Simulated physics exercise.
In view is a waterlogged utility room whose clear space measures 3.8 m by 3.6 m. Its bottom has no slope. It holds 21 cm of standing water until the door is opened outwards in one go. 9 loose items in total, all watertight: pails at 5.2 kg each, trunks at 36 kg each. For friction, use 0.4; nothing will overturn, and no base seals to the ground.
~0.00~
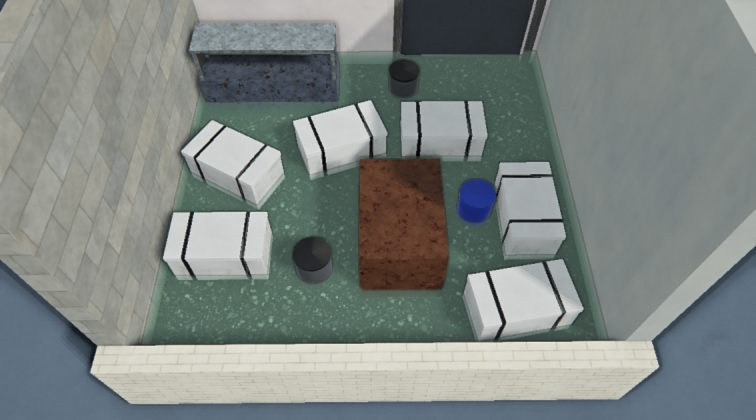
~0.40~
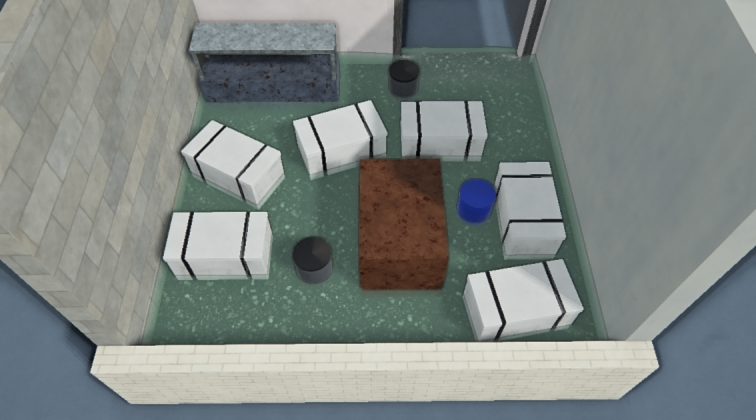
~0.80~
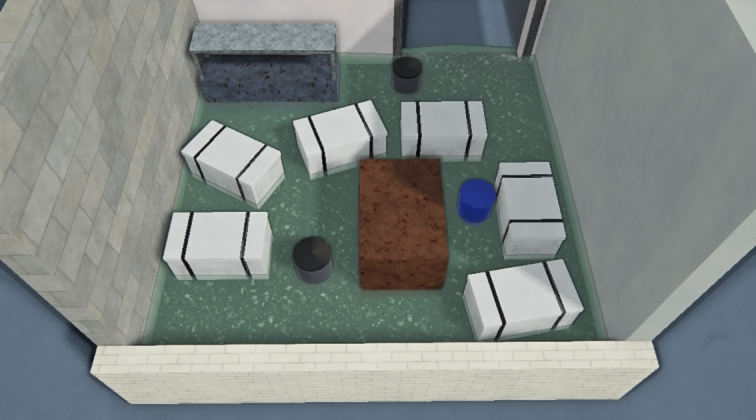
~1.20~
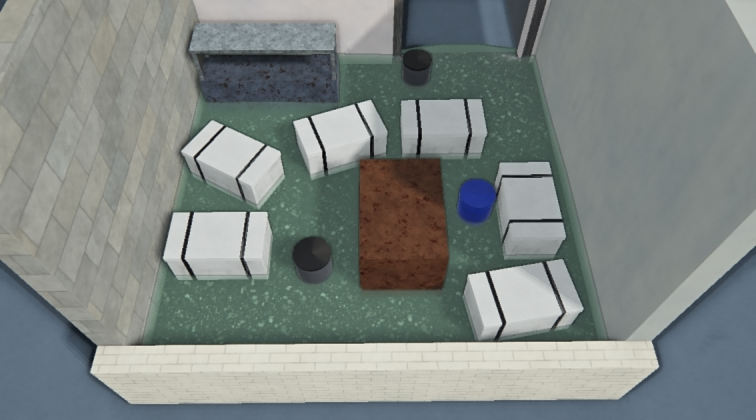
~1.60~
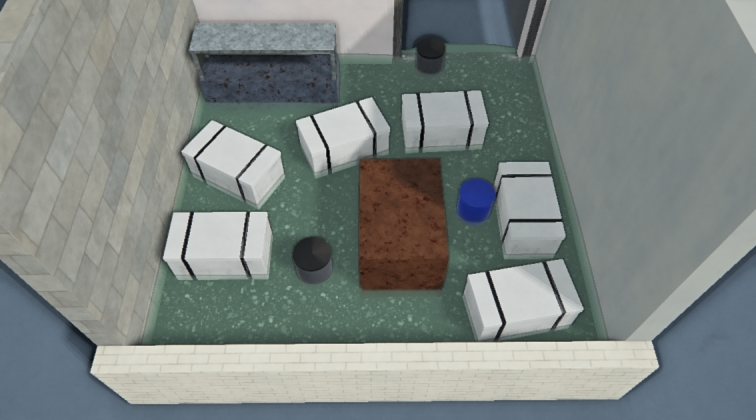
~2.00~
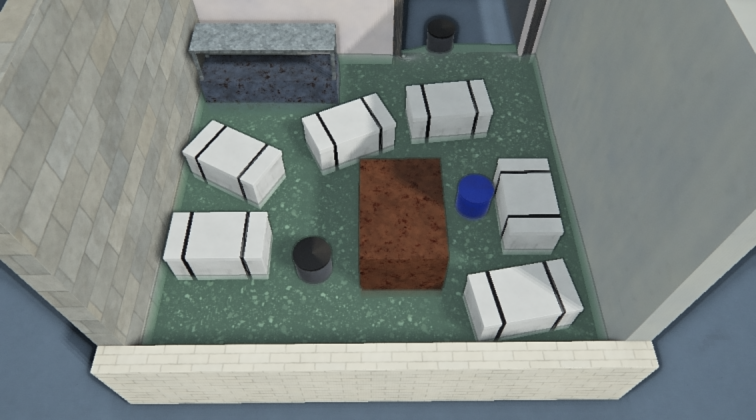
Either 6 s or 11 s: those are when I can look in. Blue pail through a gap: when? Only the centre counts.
I expect it clears out mid-range.
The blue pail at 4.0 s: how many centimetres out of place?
Displacement by then near 80 cm.
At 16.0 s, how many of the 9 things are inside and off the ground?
Just then, the number is 1.
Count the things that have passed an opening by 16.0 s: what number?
5.
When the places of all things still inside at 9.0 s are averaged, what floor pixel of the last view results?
It sits at about (356, 198).
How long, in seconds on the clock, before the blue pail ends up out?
Roughly 8.0 s, I'd say.
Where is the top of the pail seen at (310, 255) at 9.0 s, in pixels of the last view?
Somewhere around (337, 200), I'd say.
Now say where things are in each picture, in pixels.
The blue pail at (478, 193) floats; about 2360 L in view; 0 of 9 have shifted, in the first picture.
The blue pail at (478, 193) floats; about 2340 L in view; 0 of 9 have shifted, in the second picture.
The blue pail at (478, 193) floats; 21 cm deep round most things; 1 of 9 have shifted, in the third picture.
The blue pail at (478, 193) floats; 21 cm deep round most things; 1 of 9 have shifted, in the fourth picture.
The blue pail at (478, 193), afloat; 20 cm deep round most things; 2 of 9 have shifted, in the fifth picture.
The blue pail at (476, 189), afloat, 7 cm from its start; 19 cm deep round most things; 5 of 9 have shifted, in the sixth picture.
After 4.0 s the blue pail is near (481, 136), 0.7 m from its start, afloat; 1 of 9 are out; 8 afloat.
After 9.0 s the blue pail has gone out (at 8.1 s); 5 of 9 are out; 4 afloat.
After 16.0 s the blue pail has gone out (at 8.1 s); 5 of 9 are out; 1 afloat.
After 20.0 s the blue pail has gone out (at 8.1 s); 5 of 9 are out; 1 afloat.
